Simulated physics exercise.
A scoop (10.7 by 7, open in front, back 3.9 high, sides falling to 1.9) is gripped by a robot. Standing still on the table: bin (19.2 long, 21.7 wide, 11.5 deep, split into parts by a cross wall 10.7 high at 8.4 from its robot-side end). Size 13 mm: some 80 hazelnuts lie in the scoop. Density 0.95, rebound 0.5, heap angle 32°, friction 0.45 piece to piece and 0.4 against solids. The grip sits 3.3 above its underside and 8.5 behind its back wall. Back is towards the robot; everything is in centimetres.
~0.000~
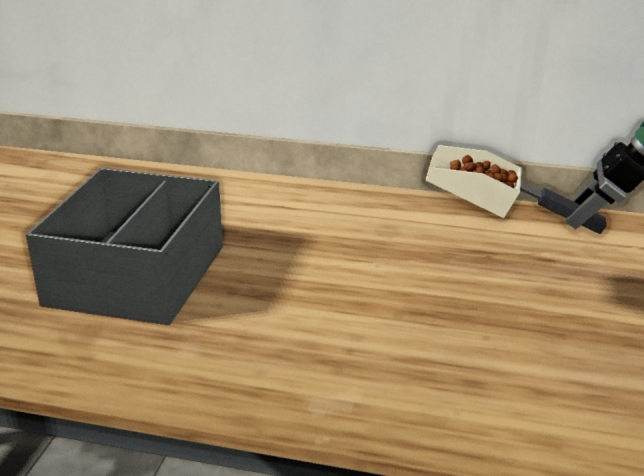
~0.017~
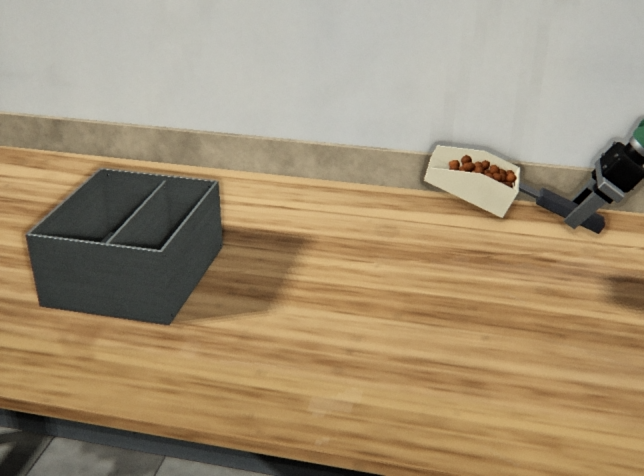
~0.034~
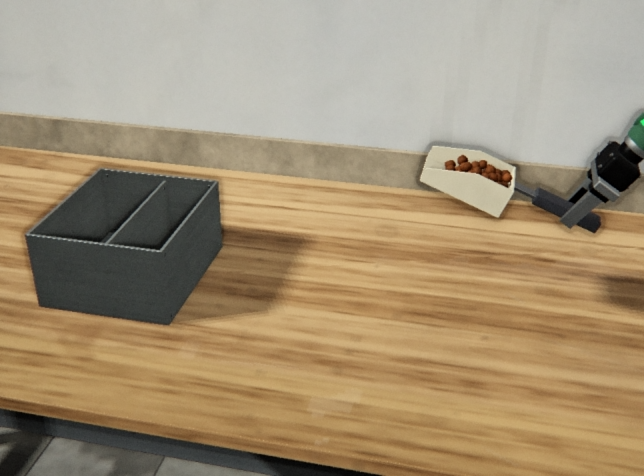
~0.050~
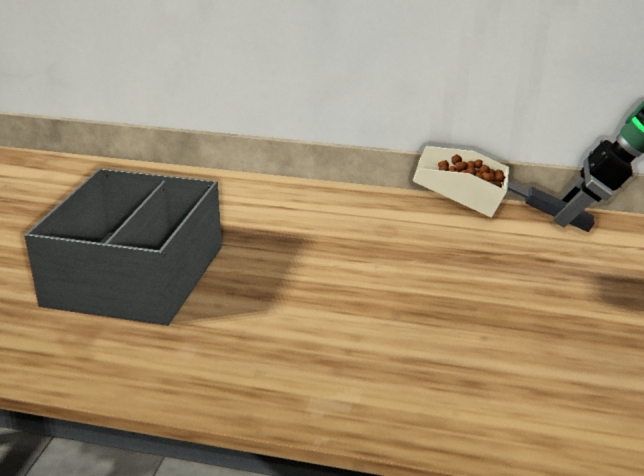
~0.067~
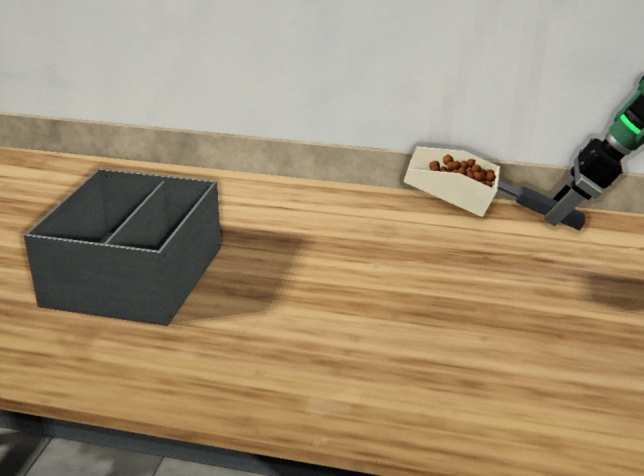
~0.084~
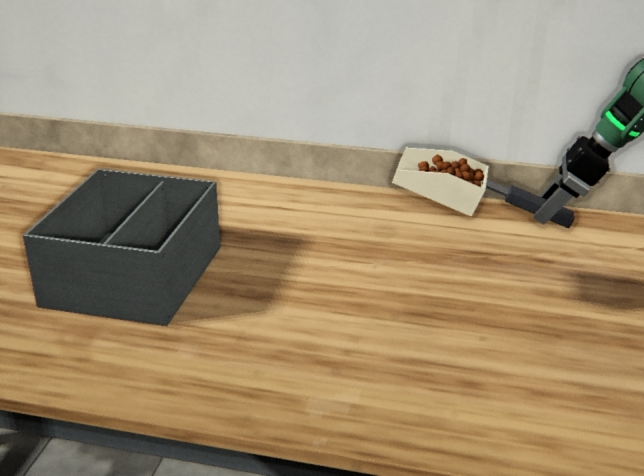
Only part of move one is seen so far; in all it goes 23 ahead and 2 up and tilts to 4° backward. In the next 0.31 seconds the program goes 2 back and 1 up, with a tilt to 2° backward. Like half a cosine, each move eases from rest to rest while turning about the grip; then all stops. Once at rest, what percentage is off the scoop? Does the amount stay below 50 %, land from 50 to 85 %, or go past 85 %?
It lands from 50 to 85 %.
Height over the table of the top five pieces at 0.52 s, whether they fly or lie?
Estimate above table: About 20 centimetres.
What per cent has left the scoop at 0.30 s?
I'd say some 0 percent.
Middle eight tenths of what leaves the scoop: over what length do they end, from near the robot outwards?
Around 12 cm long.
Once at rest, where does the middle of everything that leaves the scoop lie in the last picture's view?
Approximately (217, 284) in pixels.
After 0.30 s, tilted 4° backward, highest piece 22 above the table; 76 on the scoop.
After 0.52 s, tilted 3° backward, highest piece 21 above the table; 34 on the scoop, 5 on the table or floor, 4 in the robot-side part, 33 in flight or on a rim.
After 0.83 s, tilted 2° backward, highest piece 20 above the table; 40 on the table or floor, 30 on the scoop, 4 in the robot-side part, 2 in flight or on a rim.
After 1.88 s, tilted 2° backward, highest piece 20 above the table; 42 on the table or floor, 30 on the scoop, 4 in the robot-side part.
At rest, 42 on the table or floor, 30 on the scoop, 4 in the robot-side part. That is 61 % off the scoop.
